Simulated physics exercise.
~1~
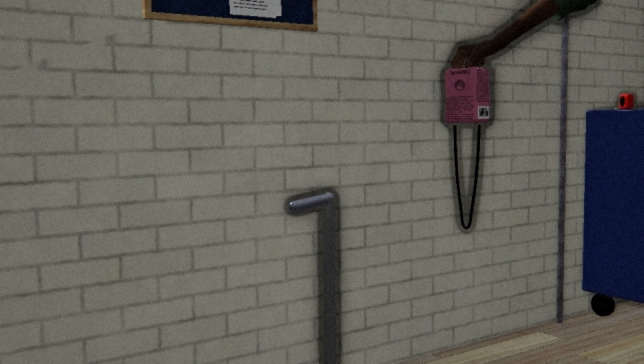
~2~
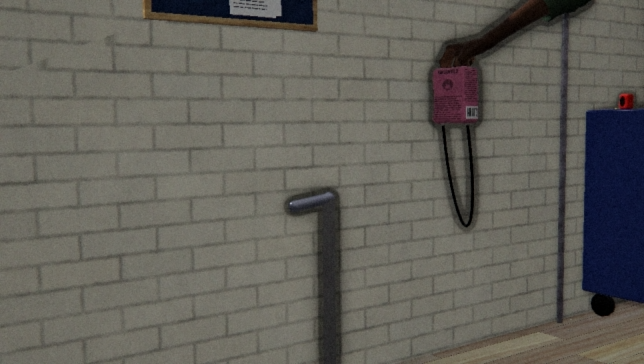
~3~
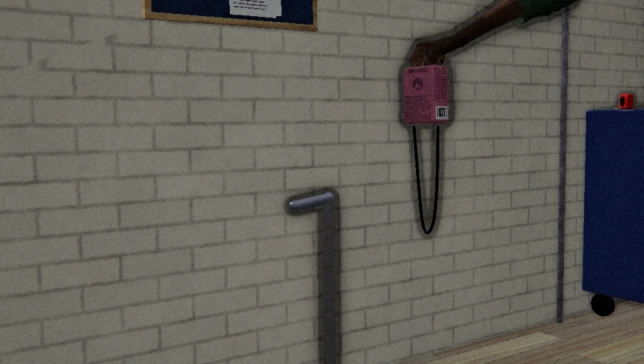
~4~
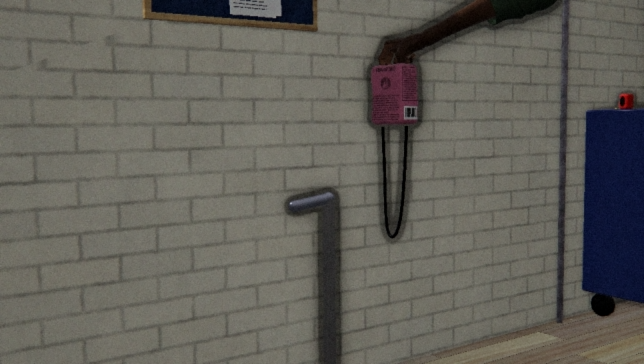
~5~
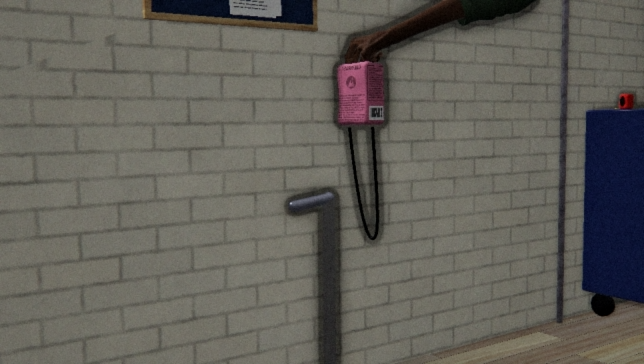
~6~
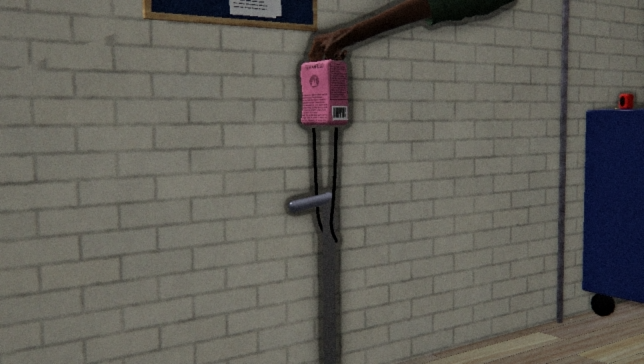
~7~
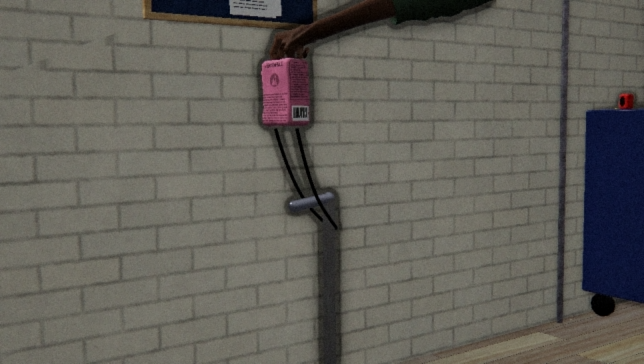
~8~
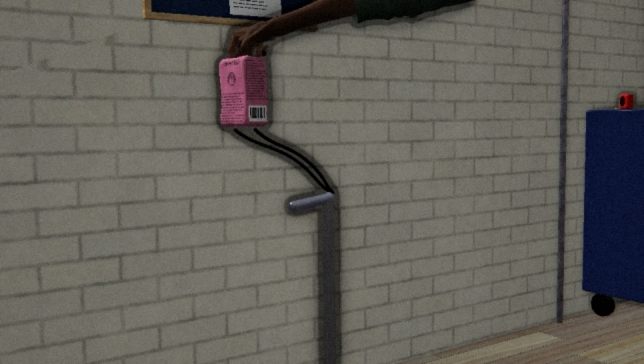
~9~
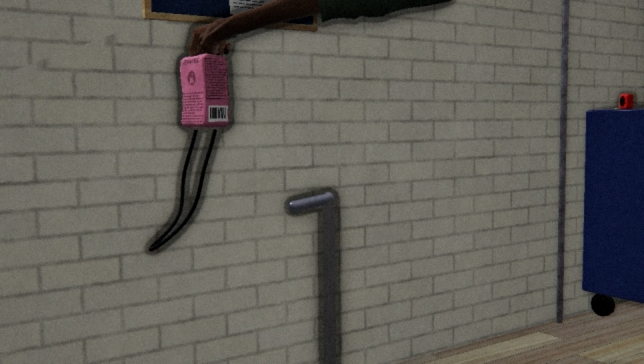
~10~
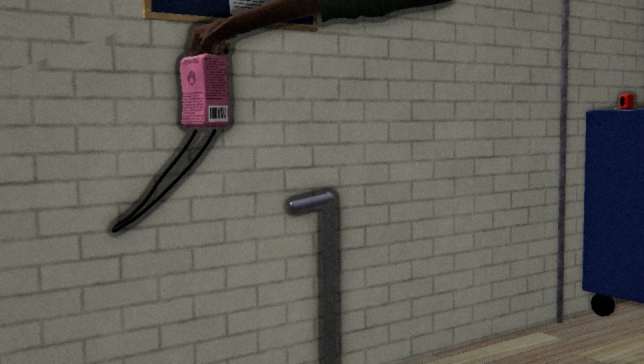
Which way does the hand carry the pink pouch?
The hand carries the pink pouch to the left, over the short post and past it.
A pink pouch carried left by a hand passes over a short post and comes clear.
